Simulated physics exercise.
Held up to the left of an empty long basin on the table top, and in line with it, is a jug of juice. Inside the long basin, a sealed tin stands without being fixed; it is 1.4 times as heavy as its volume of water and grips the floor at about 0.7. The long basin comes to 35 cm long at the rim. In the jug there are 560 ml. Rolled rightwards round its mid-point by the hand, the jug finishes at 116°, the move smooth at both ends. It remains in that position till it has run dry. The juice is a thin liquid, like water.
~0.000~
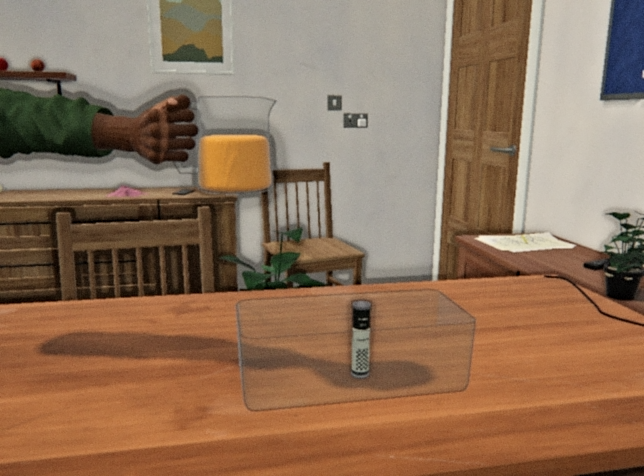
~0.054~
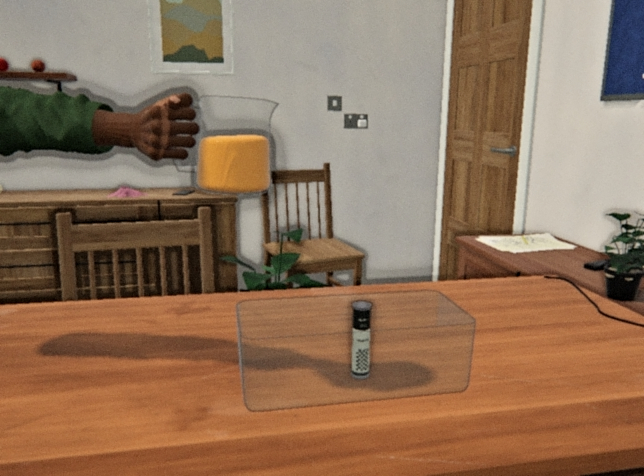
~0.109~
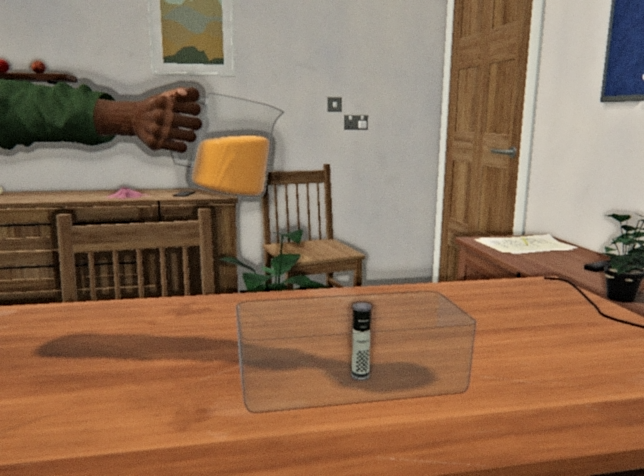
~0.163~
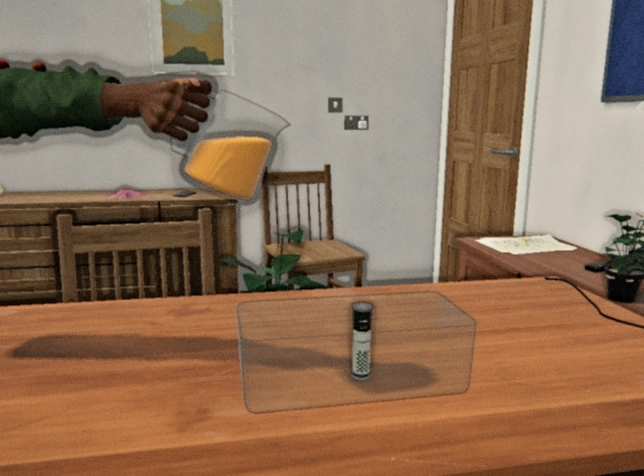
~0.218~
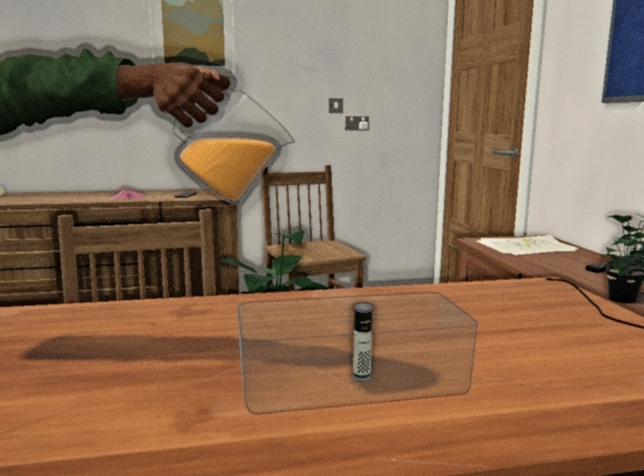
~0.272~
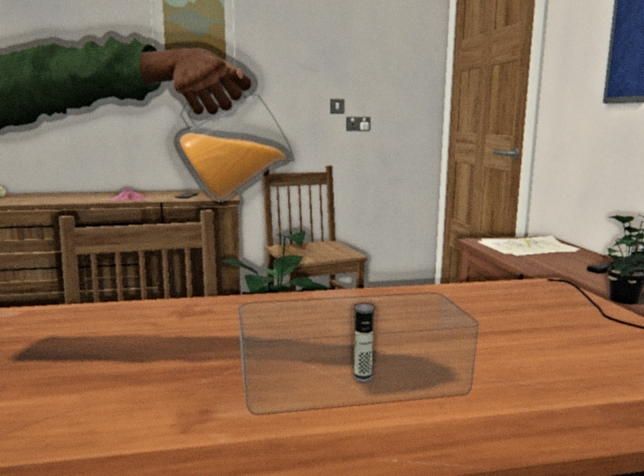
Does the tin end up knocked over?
Yes. It is upset.
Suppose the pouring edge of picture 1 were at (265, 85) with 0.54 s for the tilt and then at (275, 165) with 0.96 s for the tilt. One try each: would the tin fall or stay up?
Trial 1 - tin stays standing; trial 2 - tin stays standing.
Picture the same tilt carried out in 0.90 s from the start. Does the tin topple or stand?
Result: Tin tipped over.
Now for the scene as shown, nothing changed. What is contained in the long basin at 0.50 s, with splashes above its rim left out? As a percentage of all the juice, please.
Around 1%.
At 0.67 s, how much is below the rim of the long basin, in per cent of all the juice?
Some 52 percent of the total.
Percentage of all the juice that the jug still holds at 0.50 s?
About 56 percent.
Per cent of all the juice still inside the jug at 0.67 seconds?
What remains is about 14 percent of it all.
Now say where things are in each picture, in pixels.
In the first frame, tilt 0°; pouring edge (276, 100); surface from (200, 139) to (267, 138); the long basin's rim runs from (238, 319) to (456, 305); the tin's top is at (362, 308).
In the second frame, tilt 3°; pouring edge (279, 103); surface from (200, 139) to (268, 138).
In the third frame, tilt 11°; pouring edge (284, 111); surface from (199, 144) to (268, 139).
In the fourth frame, tilt 24°; pouring edge (291, 124); surface from (194, 146) to (271, 140).
In the fifth frame, tilt 41°; pouring edge (295, 141); surface from (185, 146) to (276, 144).
In the sixth frame, tilt 59°; pouring edge (295, 161); surface from (180, 136) to (281, 150).
Then, 0.50 s in, the tilt is 115° and 55 per cent is still to pour; the tin stands where it began.
Then, 0.67 s in, the tilt is 116° and 13 per cent is still to pour; the tin stands where it began.
Then, 0.85 s in, the tilt is 116° and 1 per cent is still to pour; the tin leans 16°.
Then, 1.04 s in, the tilt is 116° and 0 per cent is still to pour; the tin lies on its side.
Finally, the tin lies on its side.
